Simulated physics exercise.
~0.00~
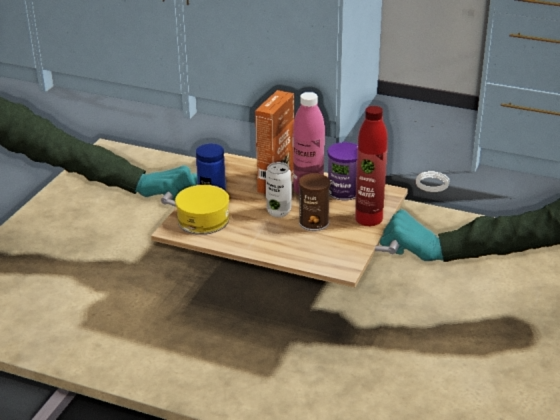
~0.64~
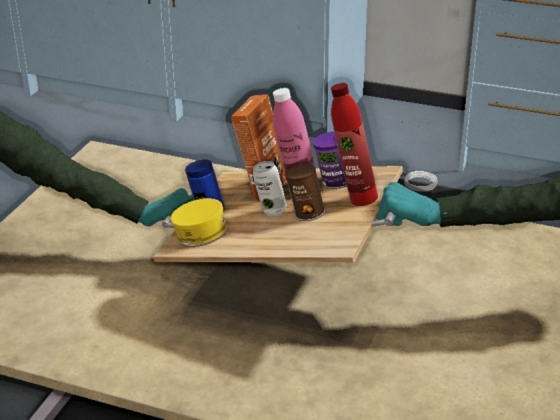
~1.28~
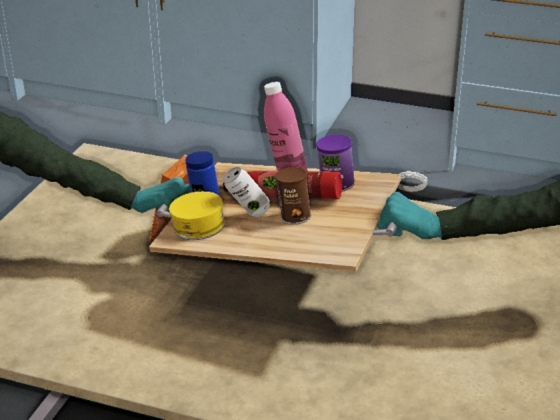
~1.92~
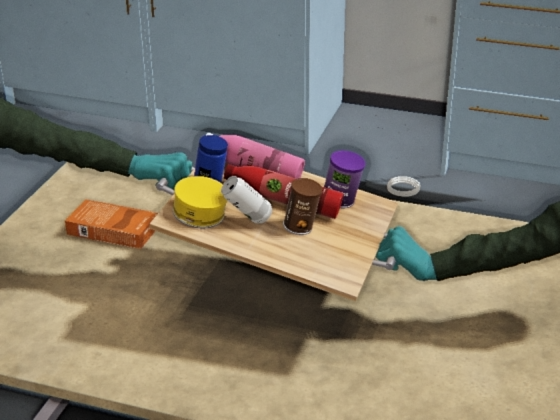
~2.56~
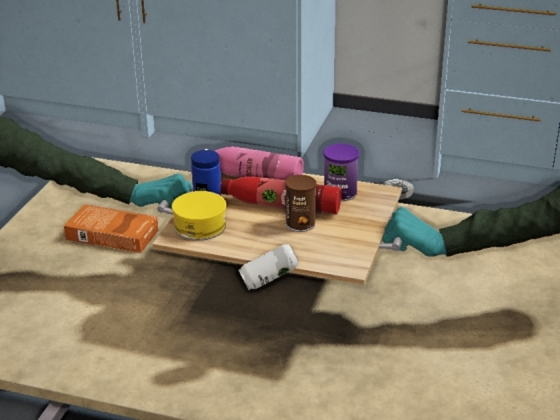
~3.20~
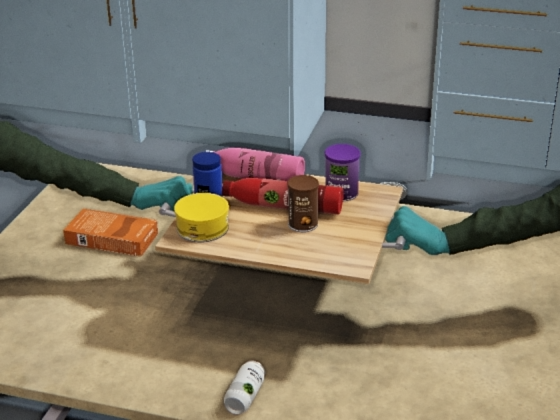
In a kitchen, gloved hands tilting a loaded wooden tray left then right, bottles toppling, orange packet and white can falling off.
